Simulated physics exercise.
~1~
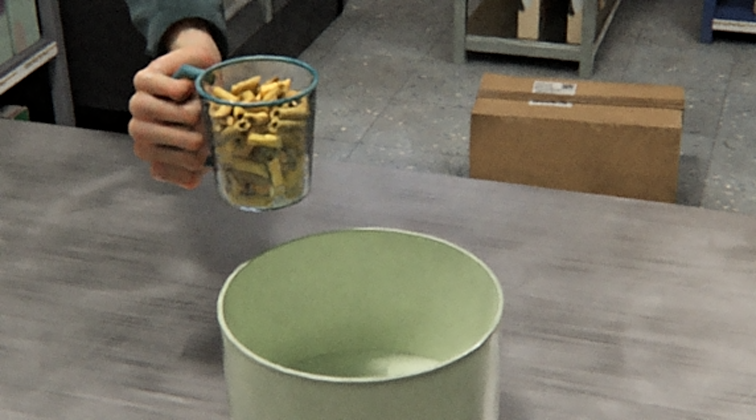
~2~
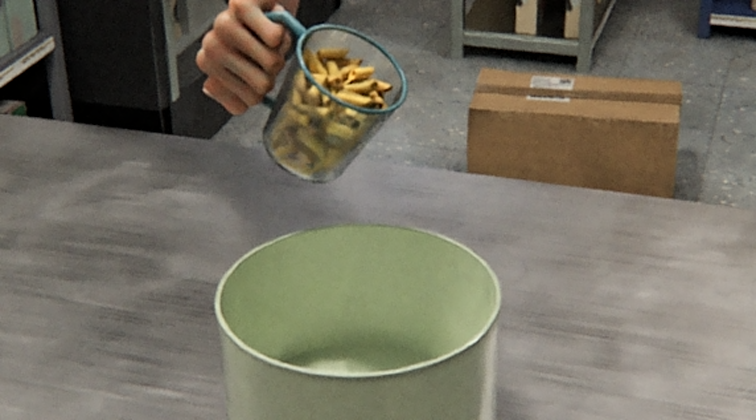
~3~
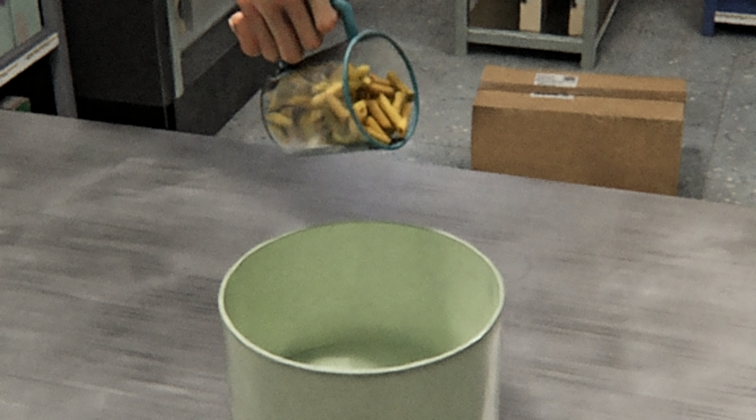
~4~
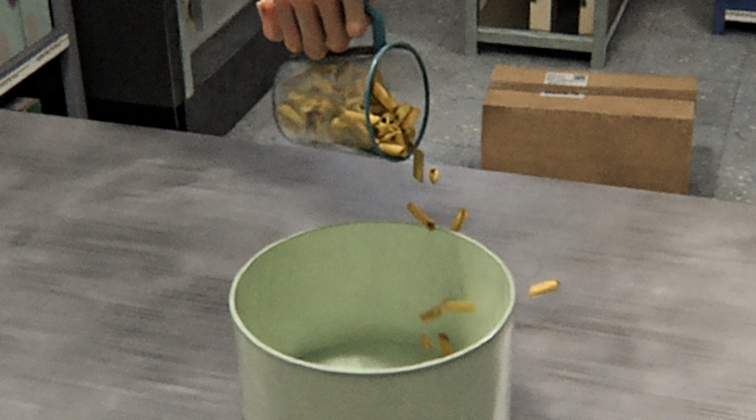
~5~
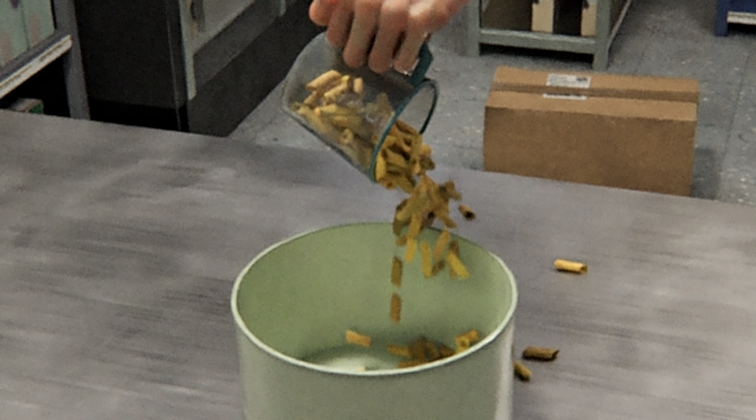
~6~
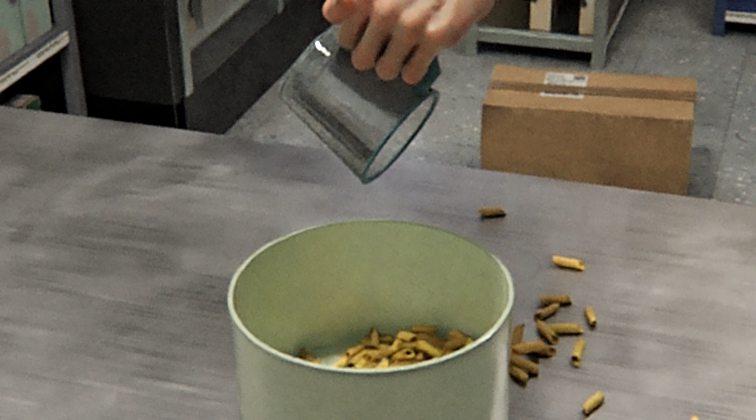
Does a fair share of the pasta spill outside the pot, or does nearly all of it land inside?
A fair share of the pasta spills onto the table beside the pot, though most of it lands inside.
